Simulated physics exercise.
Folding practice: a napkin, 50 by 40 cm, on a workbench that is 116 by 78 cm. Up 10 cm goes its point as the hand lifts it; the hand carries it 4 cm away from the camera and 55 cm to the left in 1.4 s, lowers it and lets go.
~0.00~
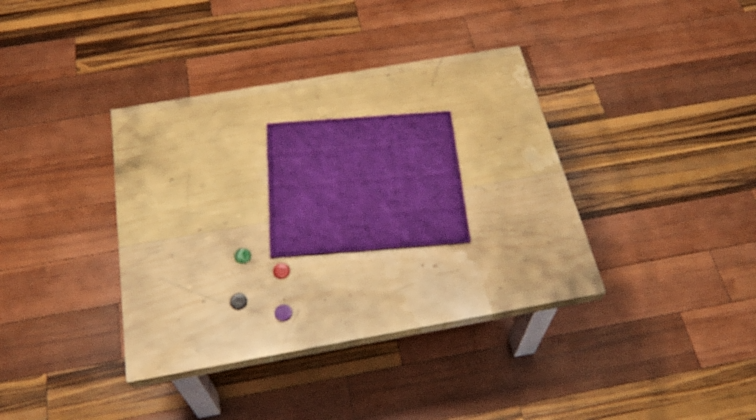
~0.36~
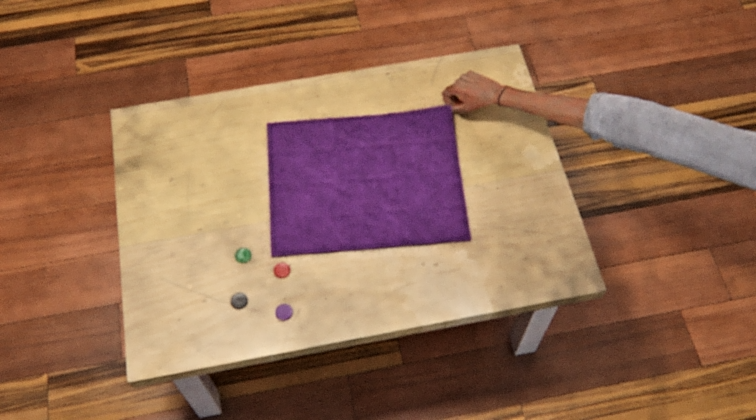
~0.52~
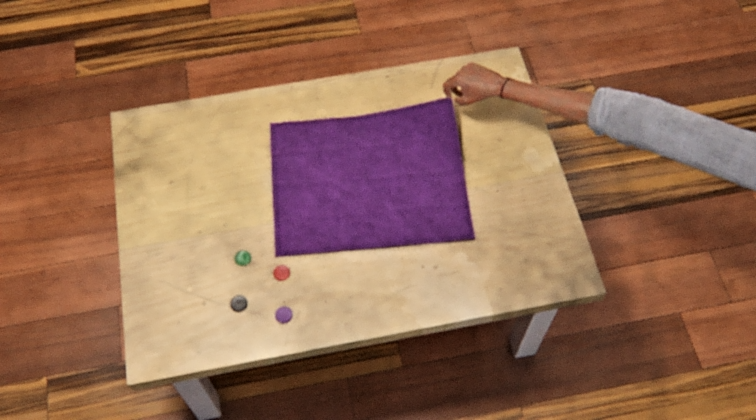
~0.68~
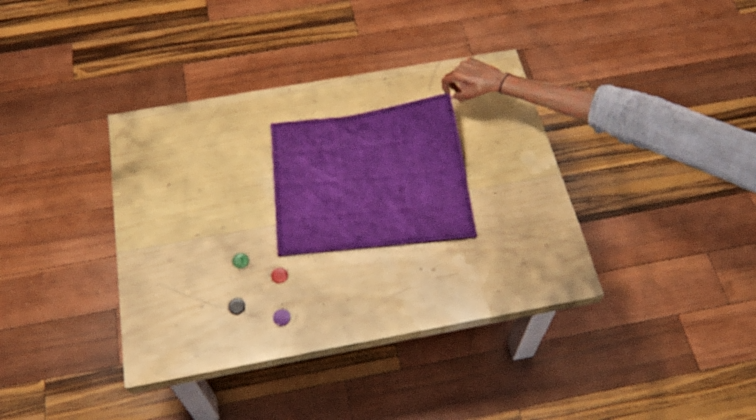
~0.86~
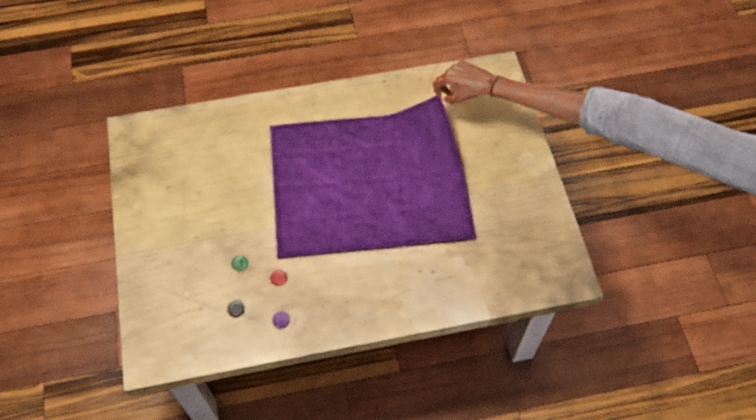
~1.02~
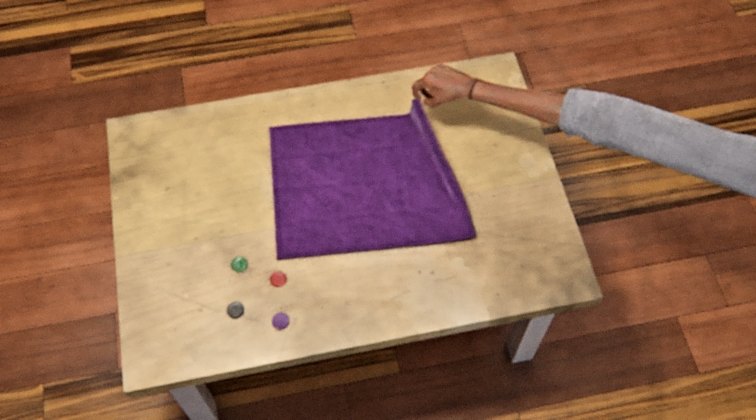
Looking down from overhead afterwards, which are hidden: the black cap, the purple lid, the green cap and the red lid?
The black cap stays uncovered, the purple lid remains in the open, the green cap remains in the open, the red lid still shows.
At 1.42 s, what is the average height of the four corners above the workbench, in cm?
4 cm.
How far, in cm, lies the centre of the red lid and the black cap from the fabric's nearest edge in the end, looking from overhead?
The first sits about 6 cm from the nearest hem, the second about 18 cm.
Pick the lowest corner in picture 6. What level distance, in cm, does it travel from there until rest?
2 cm.
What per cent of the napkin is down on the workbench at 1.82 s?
Share in contact: About 55 per cent.
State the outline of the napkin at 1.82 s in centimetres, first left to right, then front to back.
Outline at given time: Width approx. 32 cm, depth approx. 44 cm.
After 1.4 s, 70 % of it is down, spanning 36 by 42 cm, above no small thing.
After 1.8 s, 55 % of it is down, spanning 32 by 44 cm, above no small thing.
After 2.2 s, 50 % of it is down, spanning 31 by 44 cm, above no small thing.
After 2.6 s, 50 % of it is down, spanning 31 by 44 cm, above no small thing.
After 3.6 s, 50 % of it is down, spanning 32 by 44 cm, above no small thing.
